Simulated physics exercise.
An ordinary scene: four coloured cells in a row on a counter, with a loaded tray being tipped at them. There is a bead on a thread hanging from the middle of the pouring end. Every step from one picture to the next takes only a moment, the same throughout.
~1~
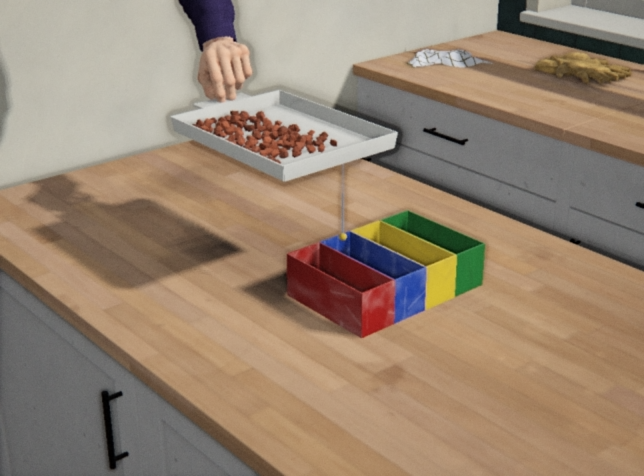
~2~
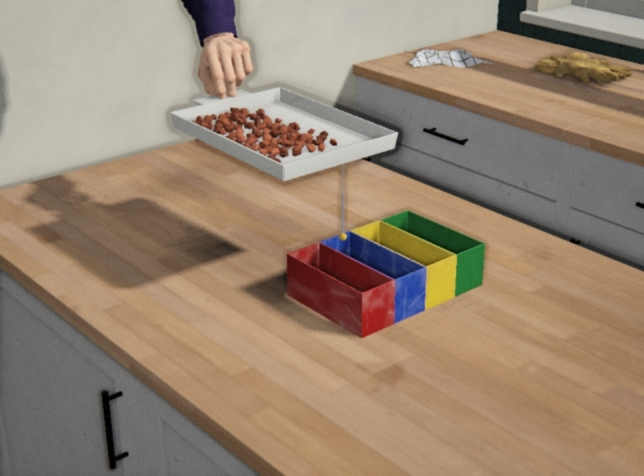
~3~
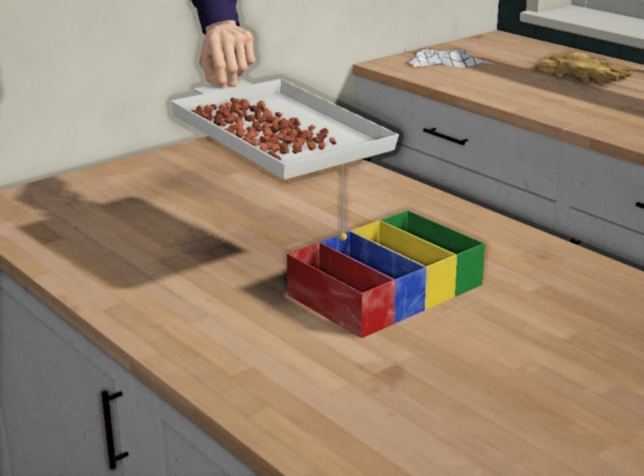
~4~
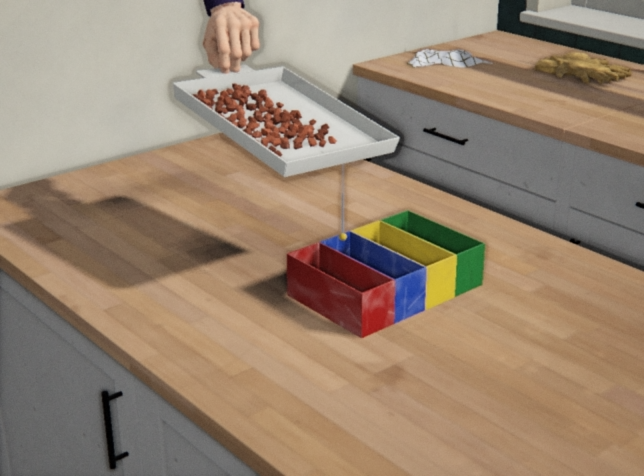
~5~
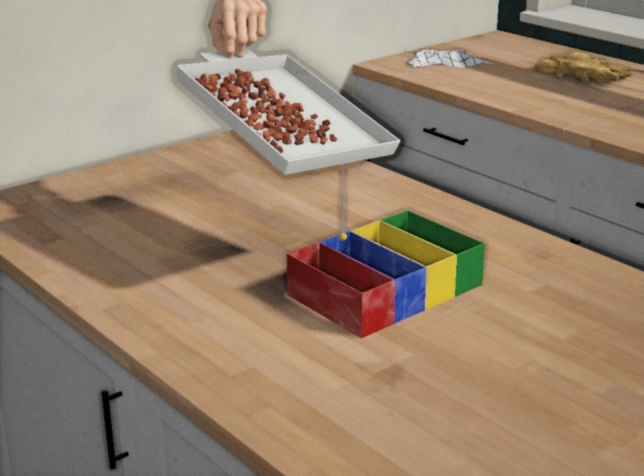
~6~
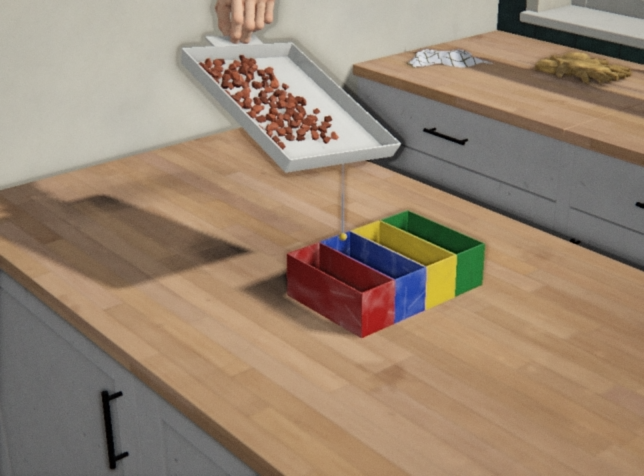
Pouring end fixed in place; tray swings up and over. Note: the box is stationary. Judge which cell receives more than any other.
The yellow cell receives the most.
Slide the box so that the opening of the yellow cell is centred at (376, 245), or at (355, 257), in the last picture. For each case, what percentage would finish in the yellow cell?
That makes 30 per cent, followed by 10 per cent.
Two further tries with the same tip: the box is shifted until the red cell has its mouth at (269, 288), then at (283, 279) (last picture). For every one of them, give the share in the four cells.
Near 30 and 50 percent respectively.
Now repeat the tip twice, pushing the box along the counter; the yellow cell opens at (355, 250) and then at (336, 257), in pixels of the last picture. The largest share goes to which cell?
The first try: The green one. The second: The green cell.
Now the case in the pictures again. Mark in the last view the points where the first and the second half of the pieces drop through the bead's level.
At (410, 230) for the first part, then at (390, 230) for the others.
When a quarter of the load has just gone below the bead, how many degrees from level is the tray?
Somewhere near 85°.
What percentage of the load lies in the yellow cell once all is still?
I'd estimate near 60 per cent.
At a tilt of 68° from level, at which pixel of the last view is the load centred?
I'd put the middle of the pieces at roughly (365, 145).
Shortly afterwards, tray tipped steeply; all but a few on the tray; a little falling or outside the box.
Next, tray tipped past a quarter turn; near a quarter on the tray; near a third in the yellow cell; near a quarter in the green cell; a little in the blue cell; only a few in the red cell; a little falling or outside the box.
Some moments later, tray tipped past a quarter turn; near half in the yellow cell; near a quarter in the blue cell; near a quarter in the green cell; only a few in the red cell.
In the end, tray tipped past a quarter turn; near half in the yellow cell; near a quarter in the blue cell; near a quarter in the green cell; only a few in the red cell.
